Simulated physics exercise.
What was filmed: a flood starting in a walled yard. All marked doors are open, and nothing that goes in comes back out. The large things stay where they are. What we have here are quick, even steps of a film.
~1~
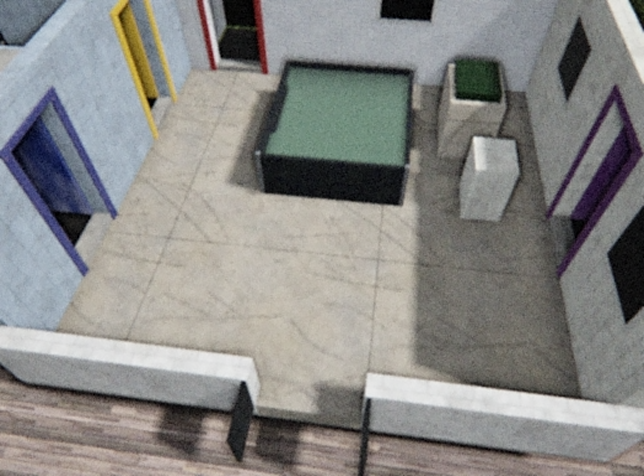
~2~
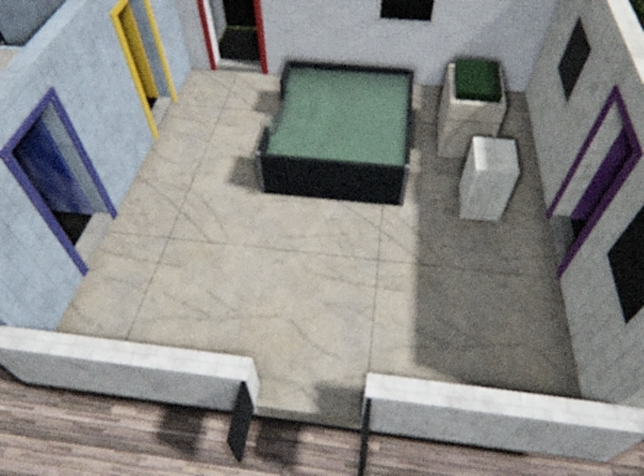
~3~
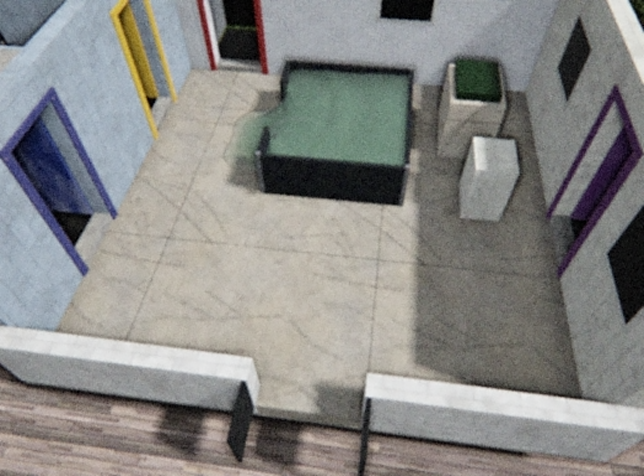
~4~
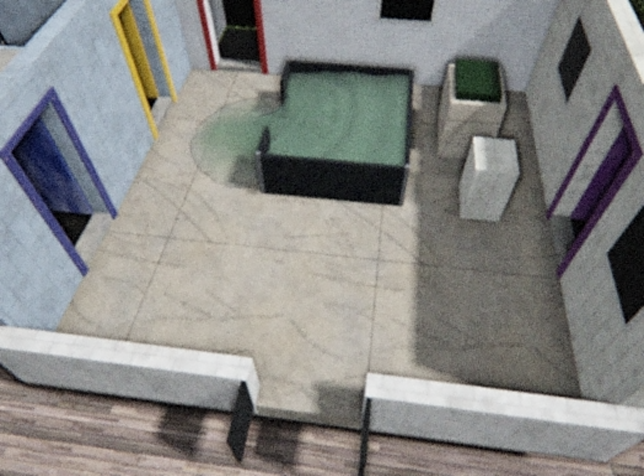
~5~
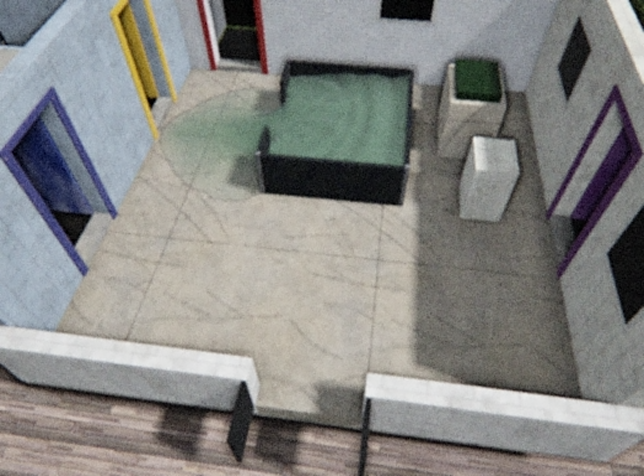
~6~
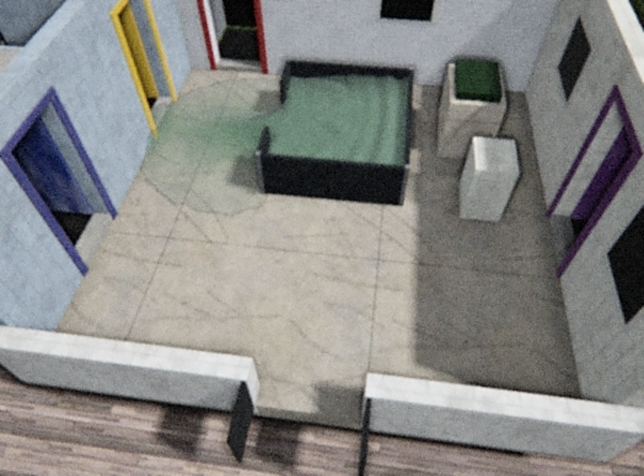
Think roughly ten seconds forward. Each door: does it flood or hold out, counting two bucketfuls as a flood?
Red door floods, purple door holds out, blue door holds out, yellow door floods.
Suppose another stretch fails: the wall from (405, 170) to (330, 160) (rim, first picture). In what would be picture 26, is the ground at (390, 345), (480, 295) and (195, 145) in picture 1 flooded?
In the order you gave them, I get drenched, drenched, still bare.
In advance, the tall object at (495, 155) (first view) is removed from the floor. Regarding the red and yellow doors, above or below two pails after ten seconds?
Reading - red: Tops the line, yellow: Tops the line.
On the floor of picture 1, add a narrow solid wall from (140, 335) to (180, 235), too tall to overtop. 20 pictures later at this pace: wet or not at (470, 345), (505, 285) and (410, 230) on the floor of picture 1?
Results in order: Bone-dry / bone-dry / bone-dry.
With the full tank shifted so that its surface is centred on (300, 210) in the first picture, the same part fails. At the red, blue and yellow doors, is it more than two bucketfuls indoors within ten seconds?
Here's what I see: The red door gets beyond it, while the blue door gets beyond it and the yellow door never reaches it.
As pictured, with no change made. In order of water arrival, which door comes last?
It is the one in purple.
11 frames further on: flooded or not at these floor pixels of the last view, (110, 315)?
That spot would be soaked.
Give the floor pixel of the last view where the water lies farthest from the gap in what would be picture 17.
The front tops out at about (44, 356).
A moment on, water covers 20 % of the floor; the red door wet at the sill, nothing in, the purple door not reached, the blue door wet at the sill, nothing in, the yellow door far over two buckets in.
Next, water covers 30 % of the floor; the red door under two buckets in, the purple door not reached, the blue door wet at the sill, nothing in, the yellow door far over two buckets in.
Then, water covers 45 % of the floor; the red door over two buckets in, the purple door not reached, the blue door wet at the sill, nothing in, the yellow door far over two buckets in.
Later, water covers 80 % of the floor; the red door over two buckets in, the purple door not reached, the blue door wet at the sill, nothing in, the yellow door far over two buckets in.
In the end, water covers 95 % of the floor; the red door over two buckets in, the purple door wet at the sill, nothing in, the blue door wet at the sill, nothing in, the yellow door far over two buckets in.
